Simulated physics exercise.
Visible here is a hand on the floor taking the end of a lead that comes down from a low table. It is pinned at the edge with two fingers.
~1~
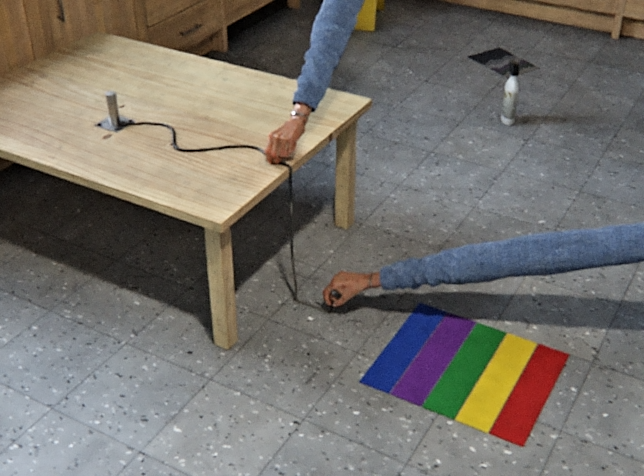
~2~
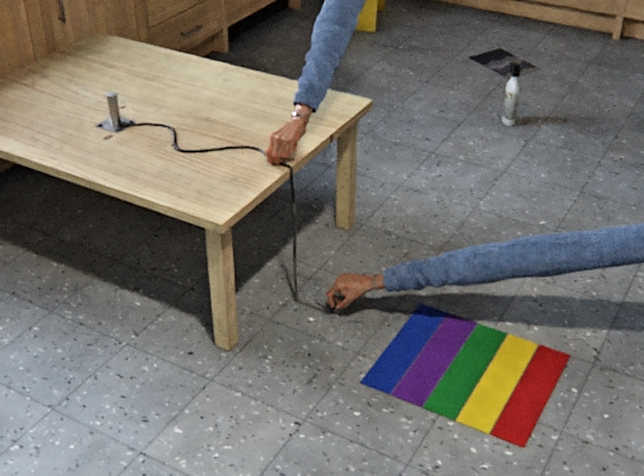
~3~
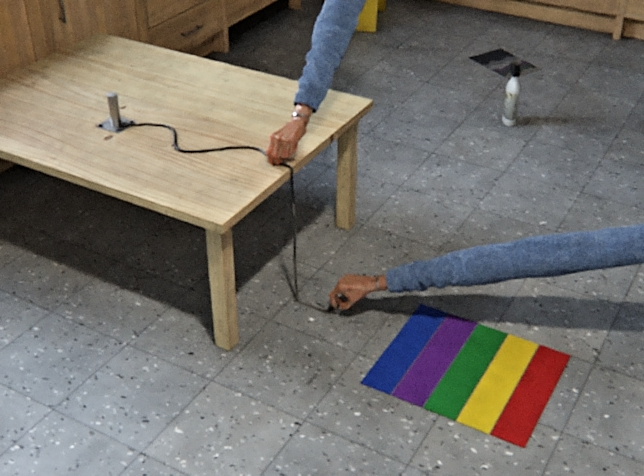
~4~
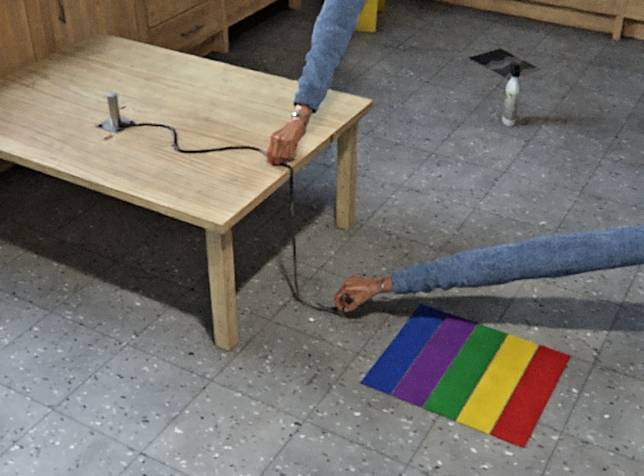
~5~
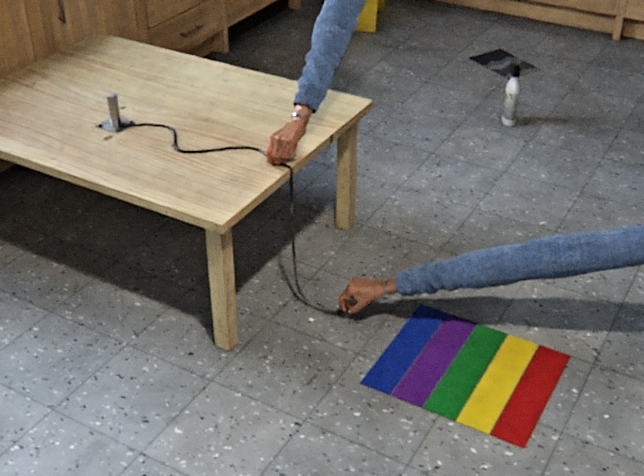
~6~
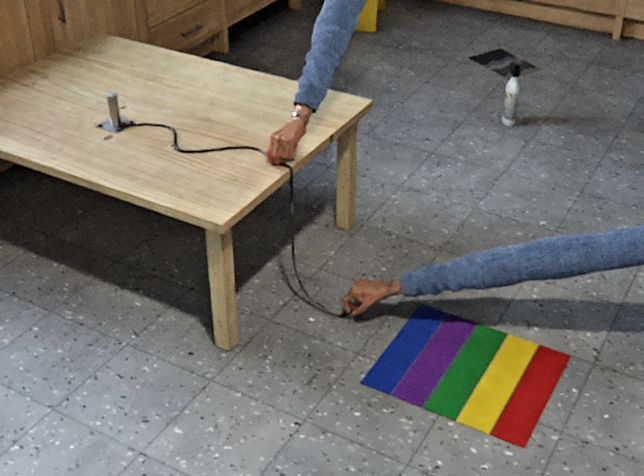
A hand at floor level drew the end of a black cord slightly to the right, toward a rainbow-striped mat, while another hand kept the cord pinned at the low wooden table's edge.
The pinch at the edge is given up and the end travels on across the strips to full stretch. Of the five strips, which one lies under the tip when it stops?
The green strip.
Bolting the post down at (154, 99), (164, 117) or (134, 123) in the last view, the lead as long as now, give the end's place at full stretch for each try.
Estimated pixels per try: (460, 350); (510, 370); (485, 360).
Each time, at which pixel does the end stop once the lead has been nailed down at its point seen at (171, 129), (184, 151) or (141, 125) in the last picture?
First try near (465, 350), second near (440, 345), third near (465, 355).
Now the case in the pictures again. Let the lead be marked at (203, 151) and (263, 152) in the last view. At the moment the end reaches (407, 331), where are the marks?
The first sits at about (229, 150) and the second at about (284, 167).
A little later, end near (407, 331); over blue.
Next, end near (447, 346); over purple.
When it is tight, end near (471, 354); over green. The green one.
